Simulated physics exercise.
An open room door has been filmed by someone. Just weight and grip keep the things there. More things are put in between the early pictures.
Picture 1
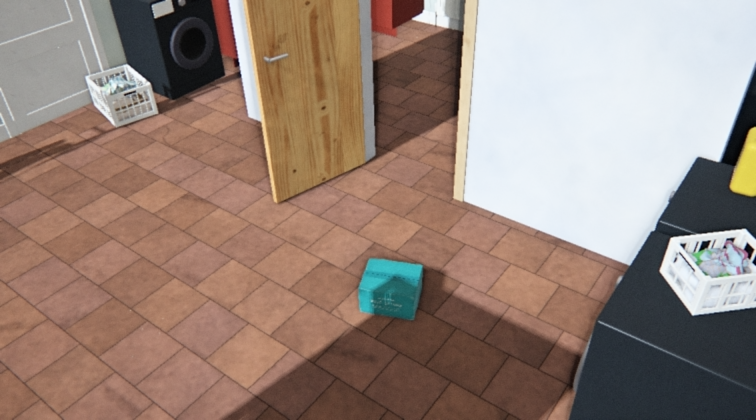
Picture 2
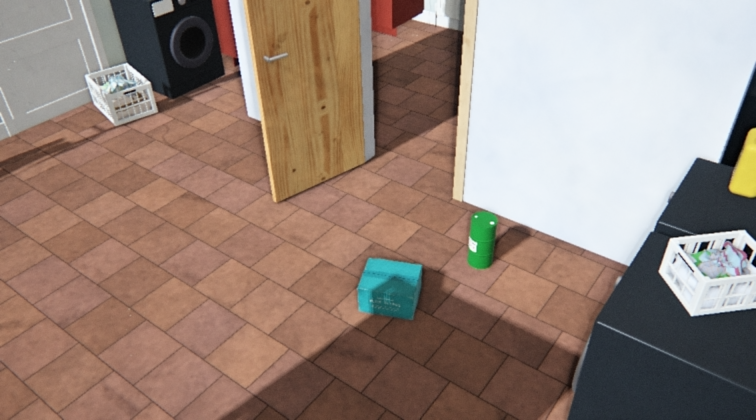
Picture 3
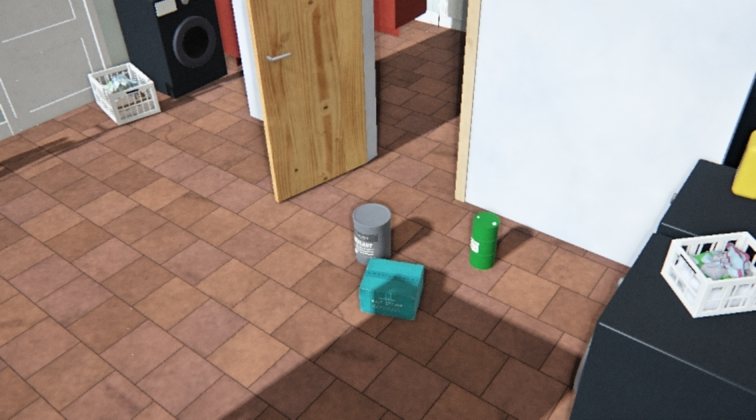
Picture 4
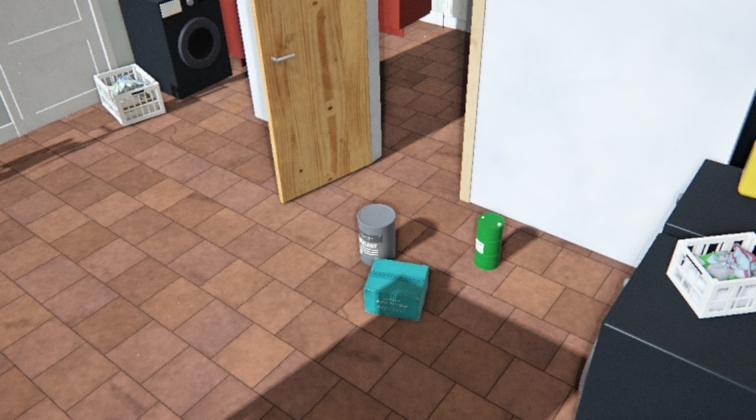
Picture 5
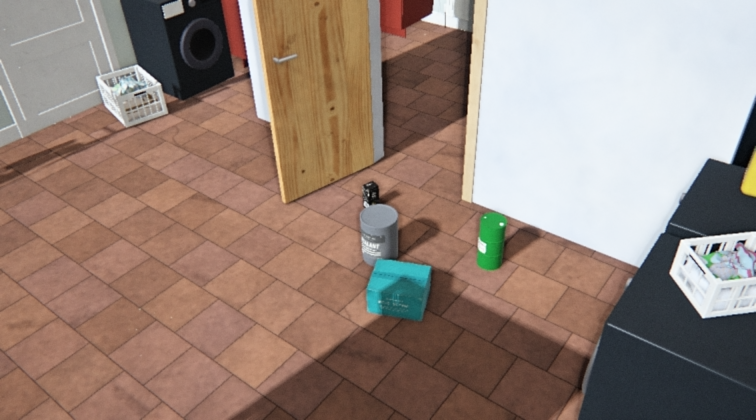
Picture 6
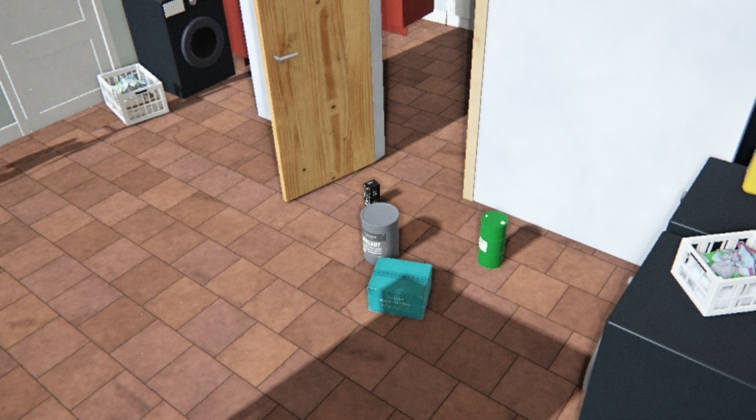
Nothing moved on its own and the wooden door stayed wide open, while a green canister, then a grey pail, then a small black item appeared on the tiled floor near a turquoise box.
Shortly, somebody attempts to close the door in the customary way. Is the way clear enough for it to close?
When it's pushed, the door meets no obstruction on the way.
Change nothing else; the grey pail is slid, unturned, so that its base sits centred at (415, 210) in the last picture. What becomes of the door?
The door gets held up.
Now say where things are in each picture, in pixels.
The first frame shows door wide open and still.
The second frame shows door wide open and still; green canister (482, 241).
The third frame shows door wide open and still; turquoise box (392, 288); green canister (484, 241).
The fourth frame shows door wide open and still; grey pail (377, 236); turquoise box (397, 289).
The fifth frame shows door wide open and still; green canister (491, 242); grey pail (380, 236).
The sixth frame shows door wide open and still; black carton (372, 195); turquoise box (400, 288).
Then, 1.10 s on from there, door 70° open.
Then, 1.70 s on from there, door 40° open; black carton shifted well along near (400, 194).
Then, 2.00 s on from there, door 24° open; black carton shifted well along near (420, 189).
Then, 2.40 s on from there, door 4° open; black carton shifted well along near (444, 178).
In the end, door 0° open; moved from the start, black carton; the other 3 unmoved. At the end, from the last picture's camera, black carton near (451, 173).
